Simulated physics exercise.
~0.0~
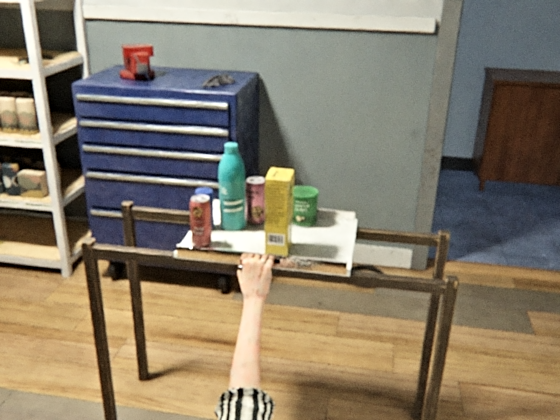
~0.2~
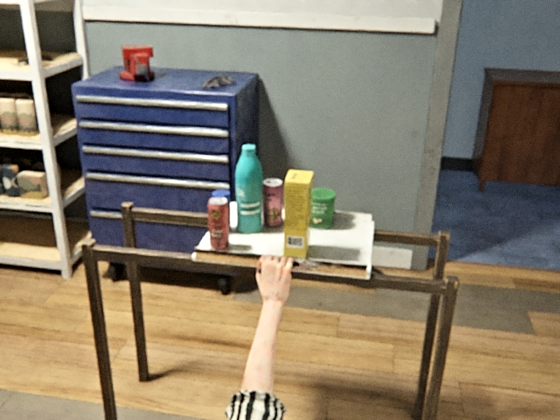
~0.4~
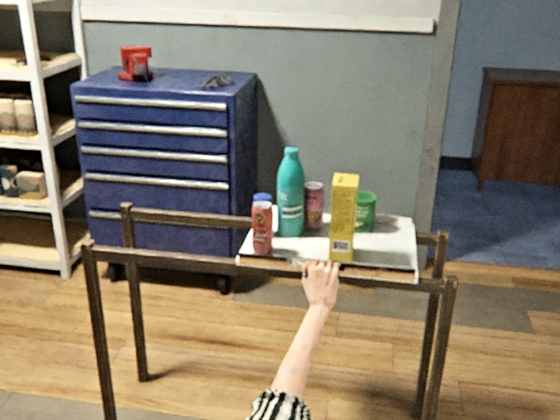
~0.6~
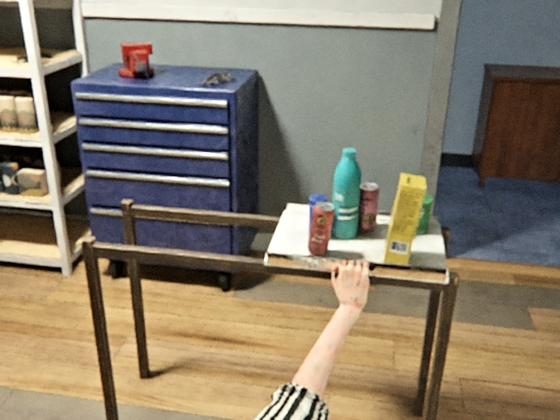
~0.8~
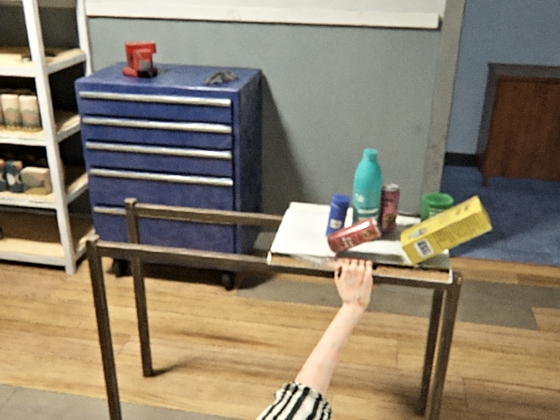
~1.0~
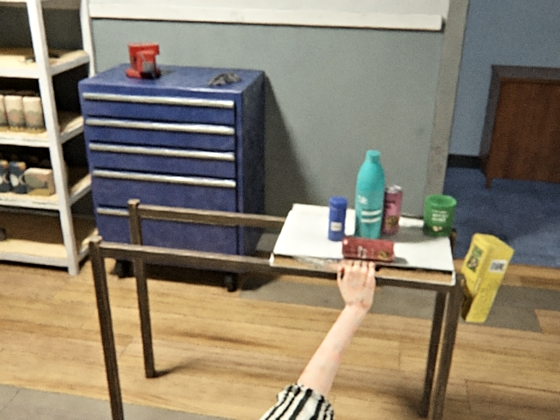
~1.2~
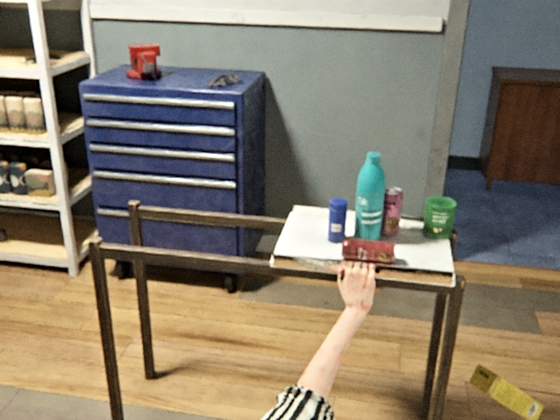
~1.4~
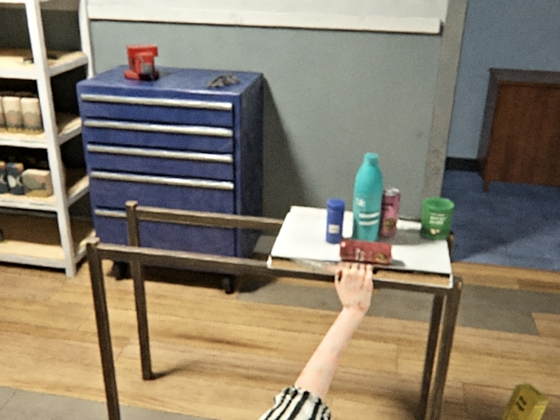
White tray of containers sliding right under a hand, stopping abruptly, the yellow carton falling to the floor and red can toppling.
